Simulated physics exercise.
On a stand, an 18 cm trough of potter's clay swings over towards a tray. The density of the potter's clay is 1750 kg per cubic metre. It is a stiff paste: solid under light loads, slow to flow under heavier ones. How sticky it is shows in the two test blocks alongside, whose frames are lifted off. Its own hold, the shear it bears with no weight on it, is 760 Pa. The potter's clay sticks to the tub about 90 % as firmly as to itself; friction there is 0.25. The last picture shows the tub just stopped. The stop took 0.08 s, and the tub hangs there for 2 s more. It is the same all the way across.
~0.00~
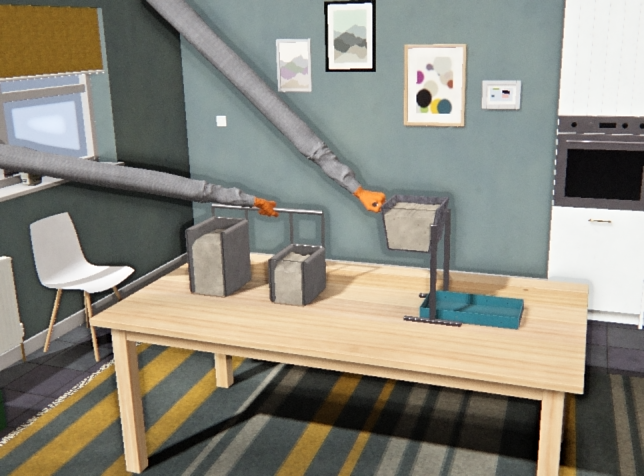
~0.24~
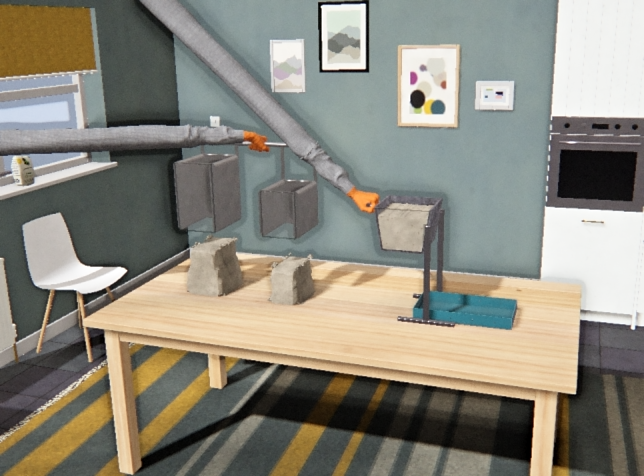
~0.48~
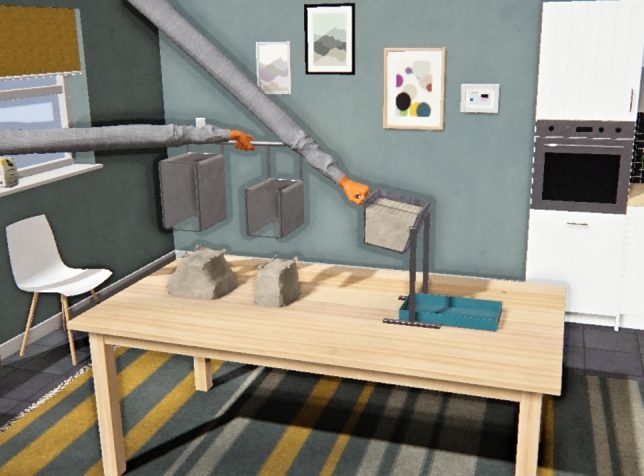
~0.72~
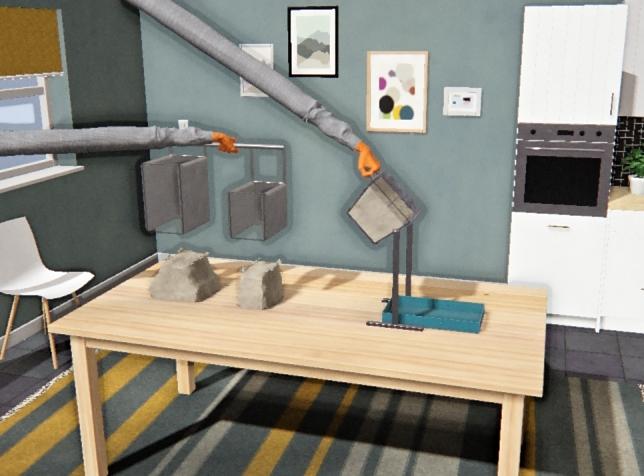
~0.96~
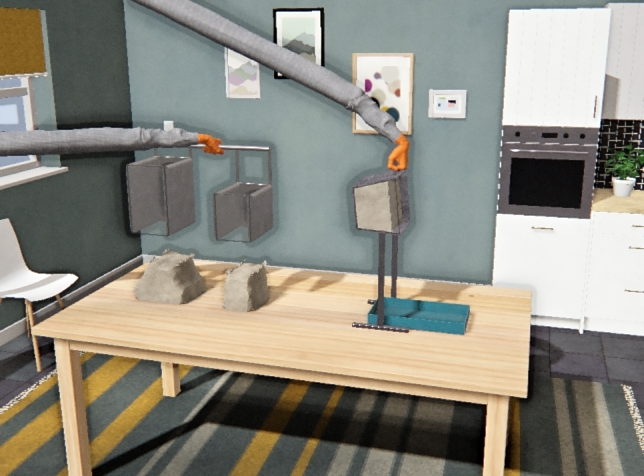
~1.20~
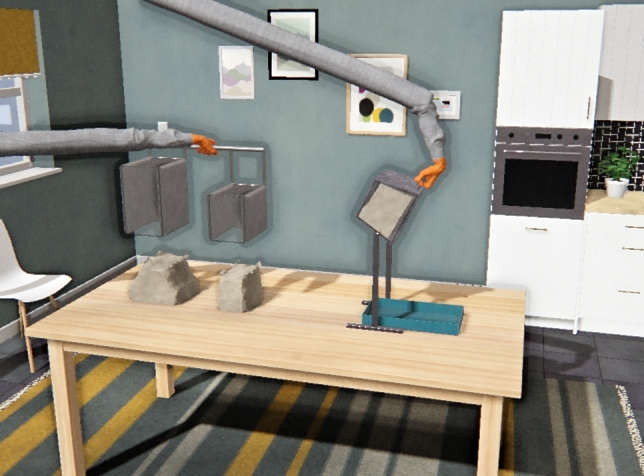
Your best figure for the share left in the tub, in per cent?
Close to 6 per cent.
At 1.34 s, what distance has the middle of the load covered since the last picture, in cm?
Roughly 8 cm.
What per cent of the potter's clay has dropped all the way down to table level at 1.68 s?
Near 75 %.
By 1.34 s, the tub is at 116 degrees and holds 68 %.
By 1.51 s, the tub is at 116 degrees and holds 8 %.
By 1.68 s, the tub is at 116 degrees and holds 6 %.
By 1.85 s, the tub is at 116 degrees and holds 6 %.
By 3.20 s, at the end, the tub is at 116 degrees and holds 6 %.
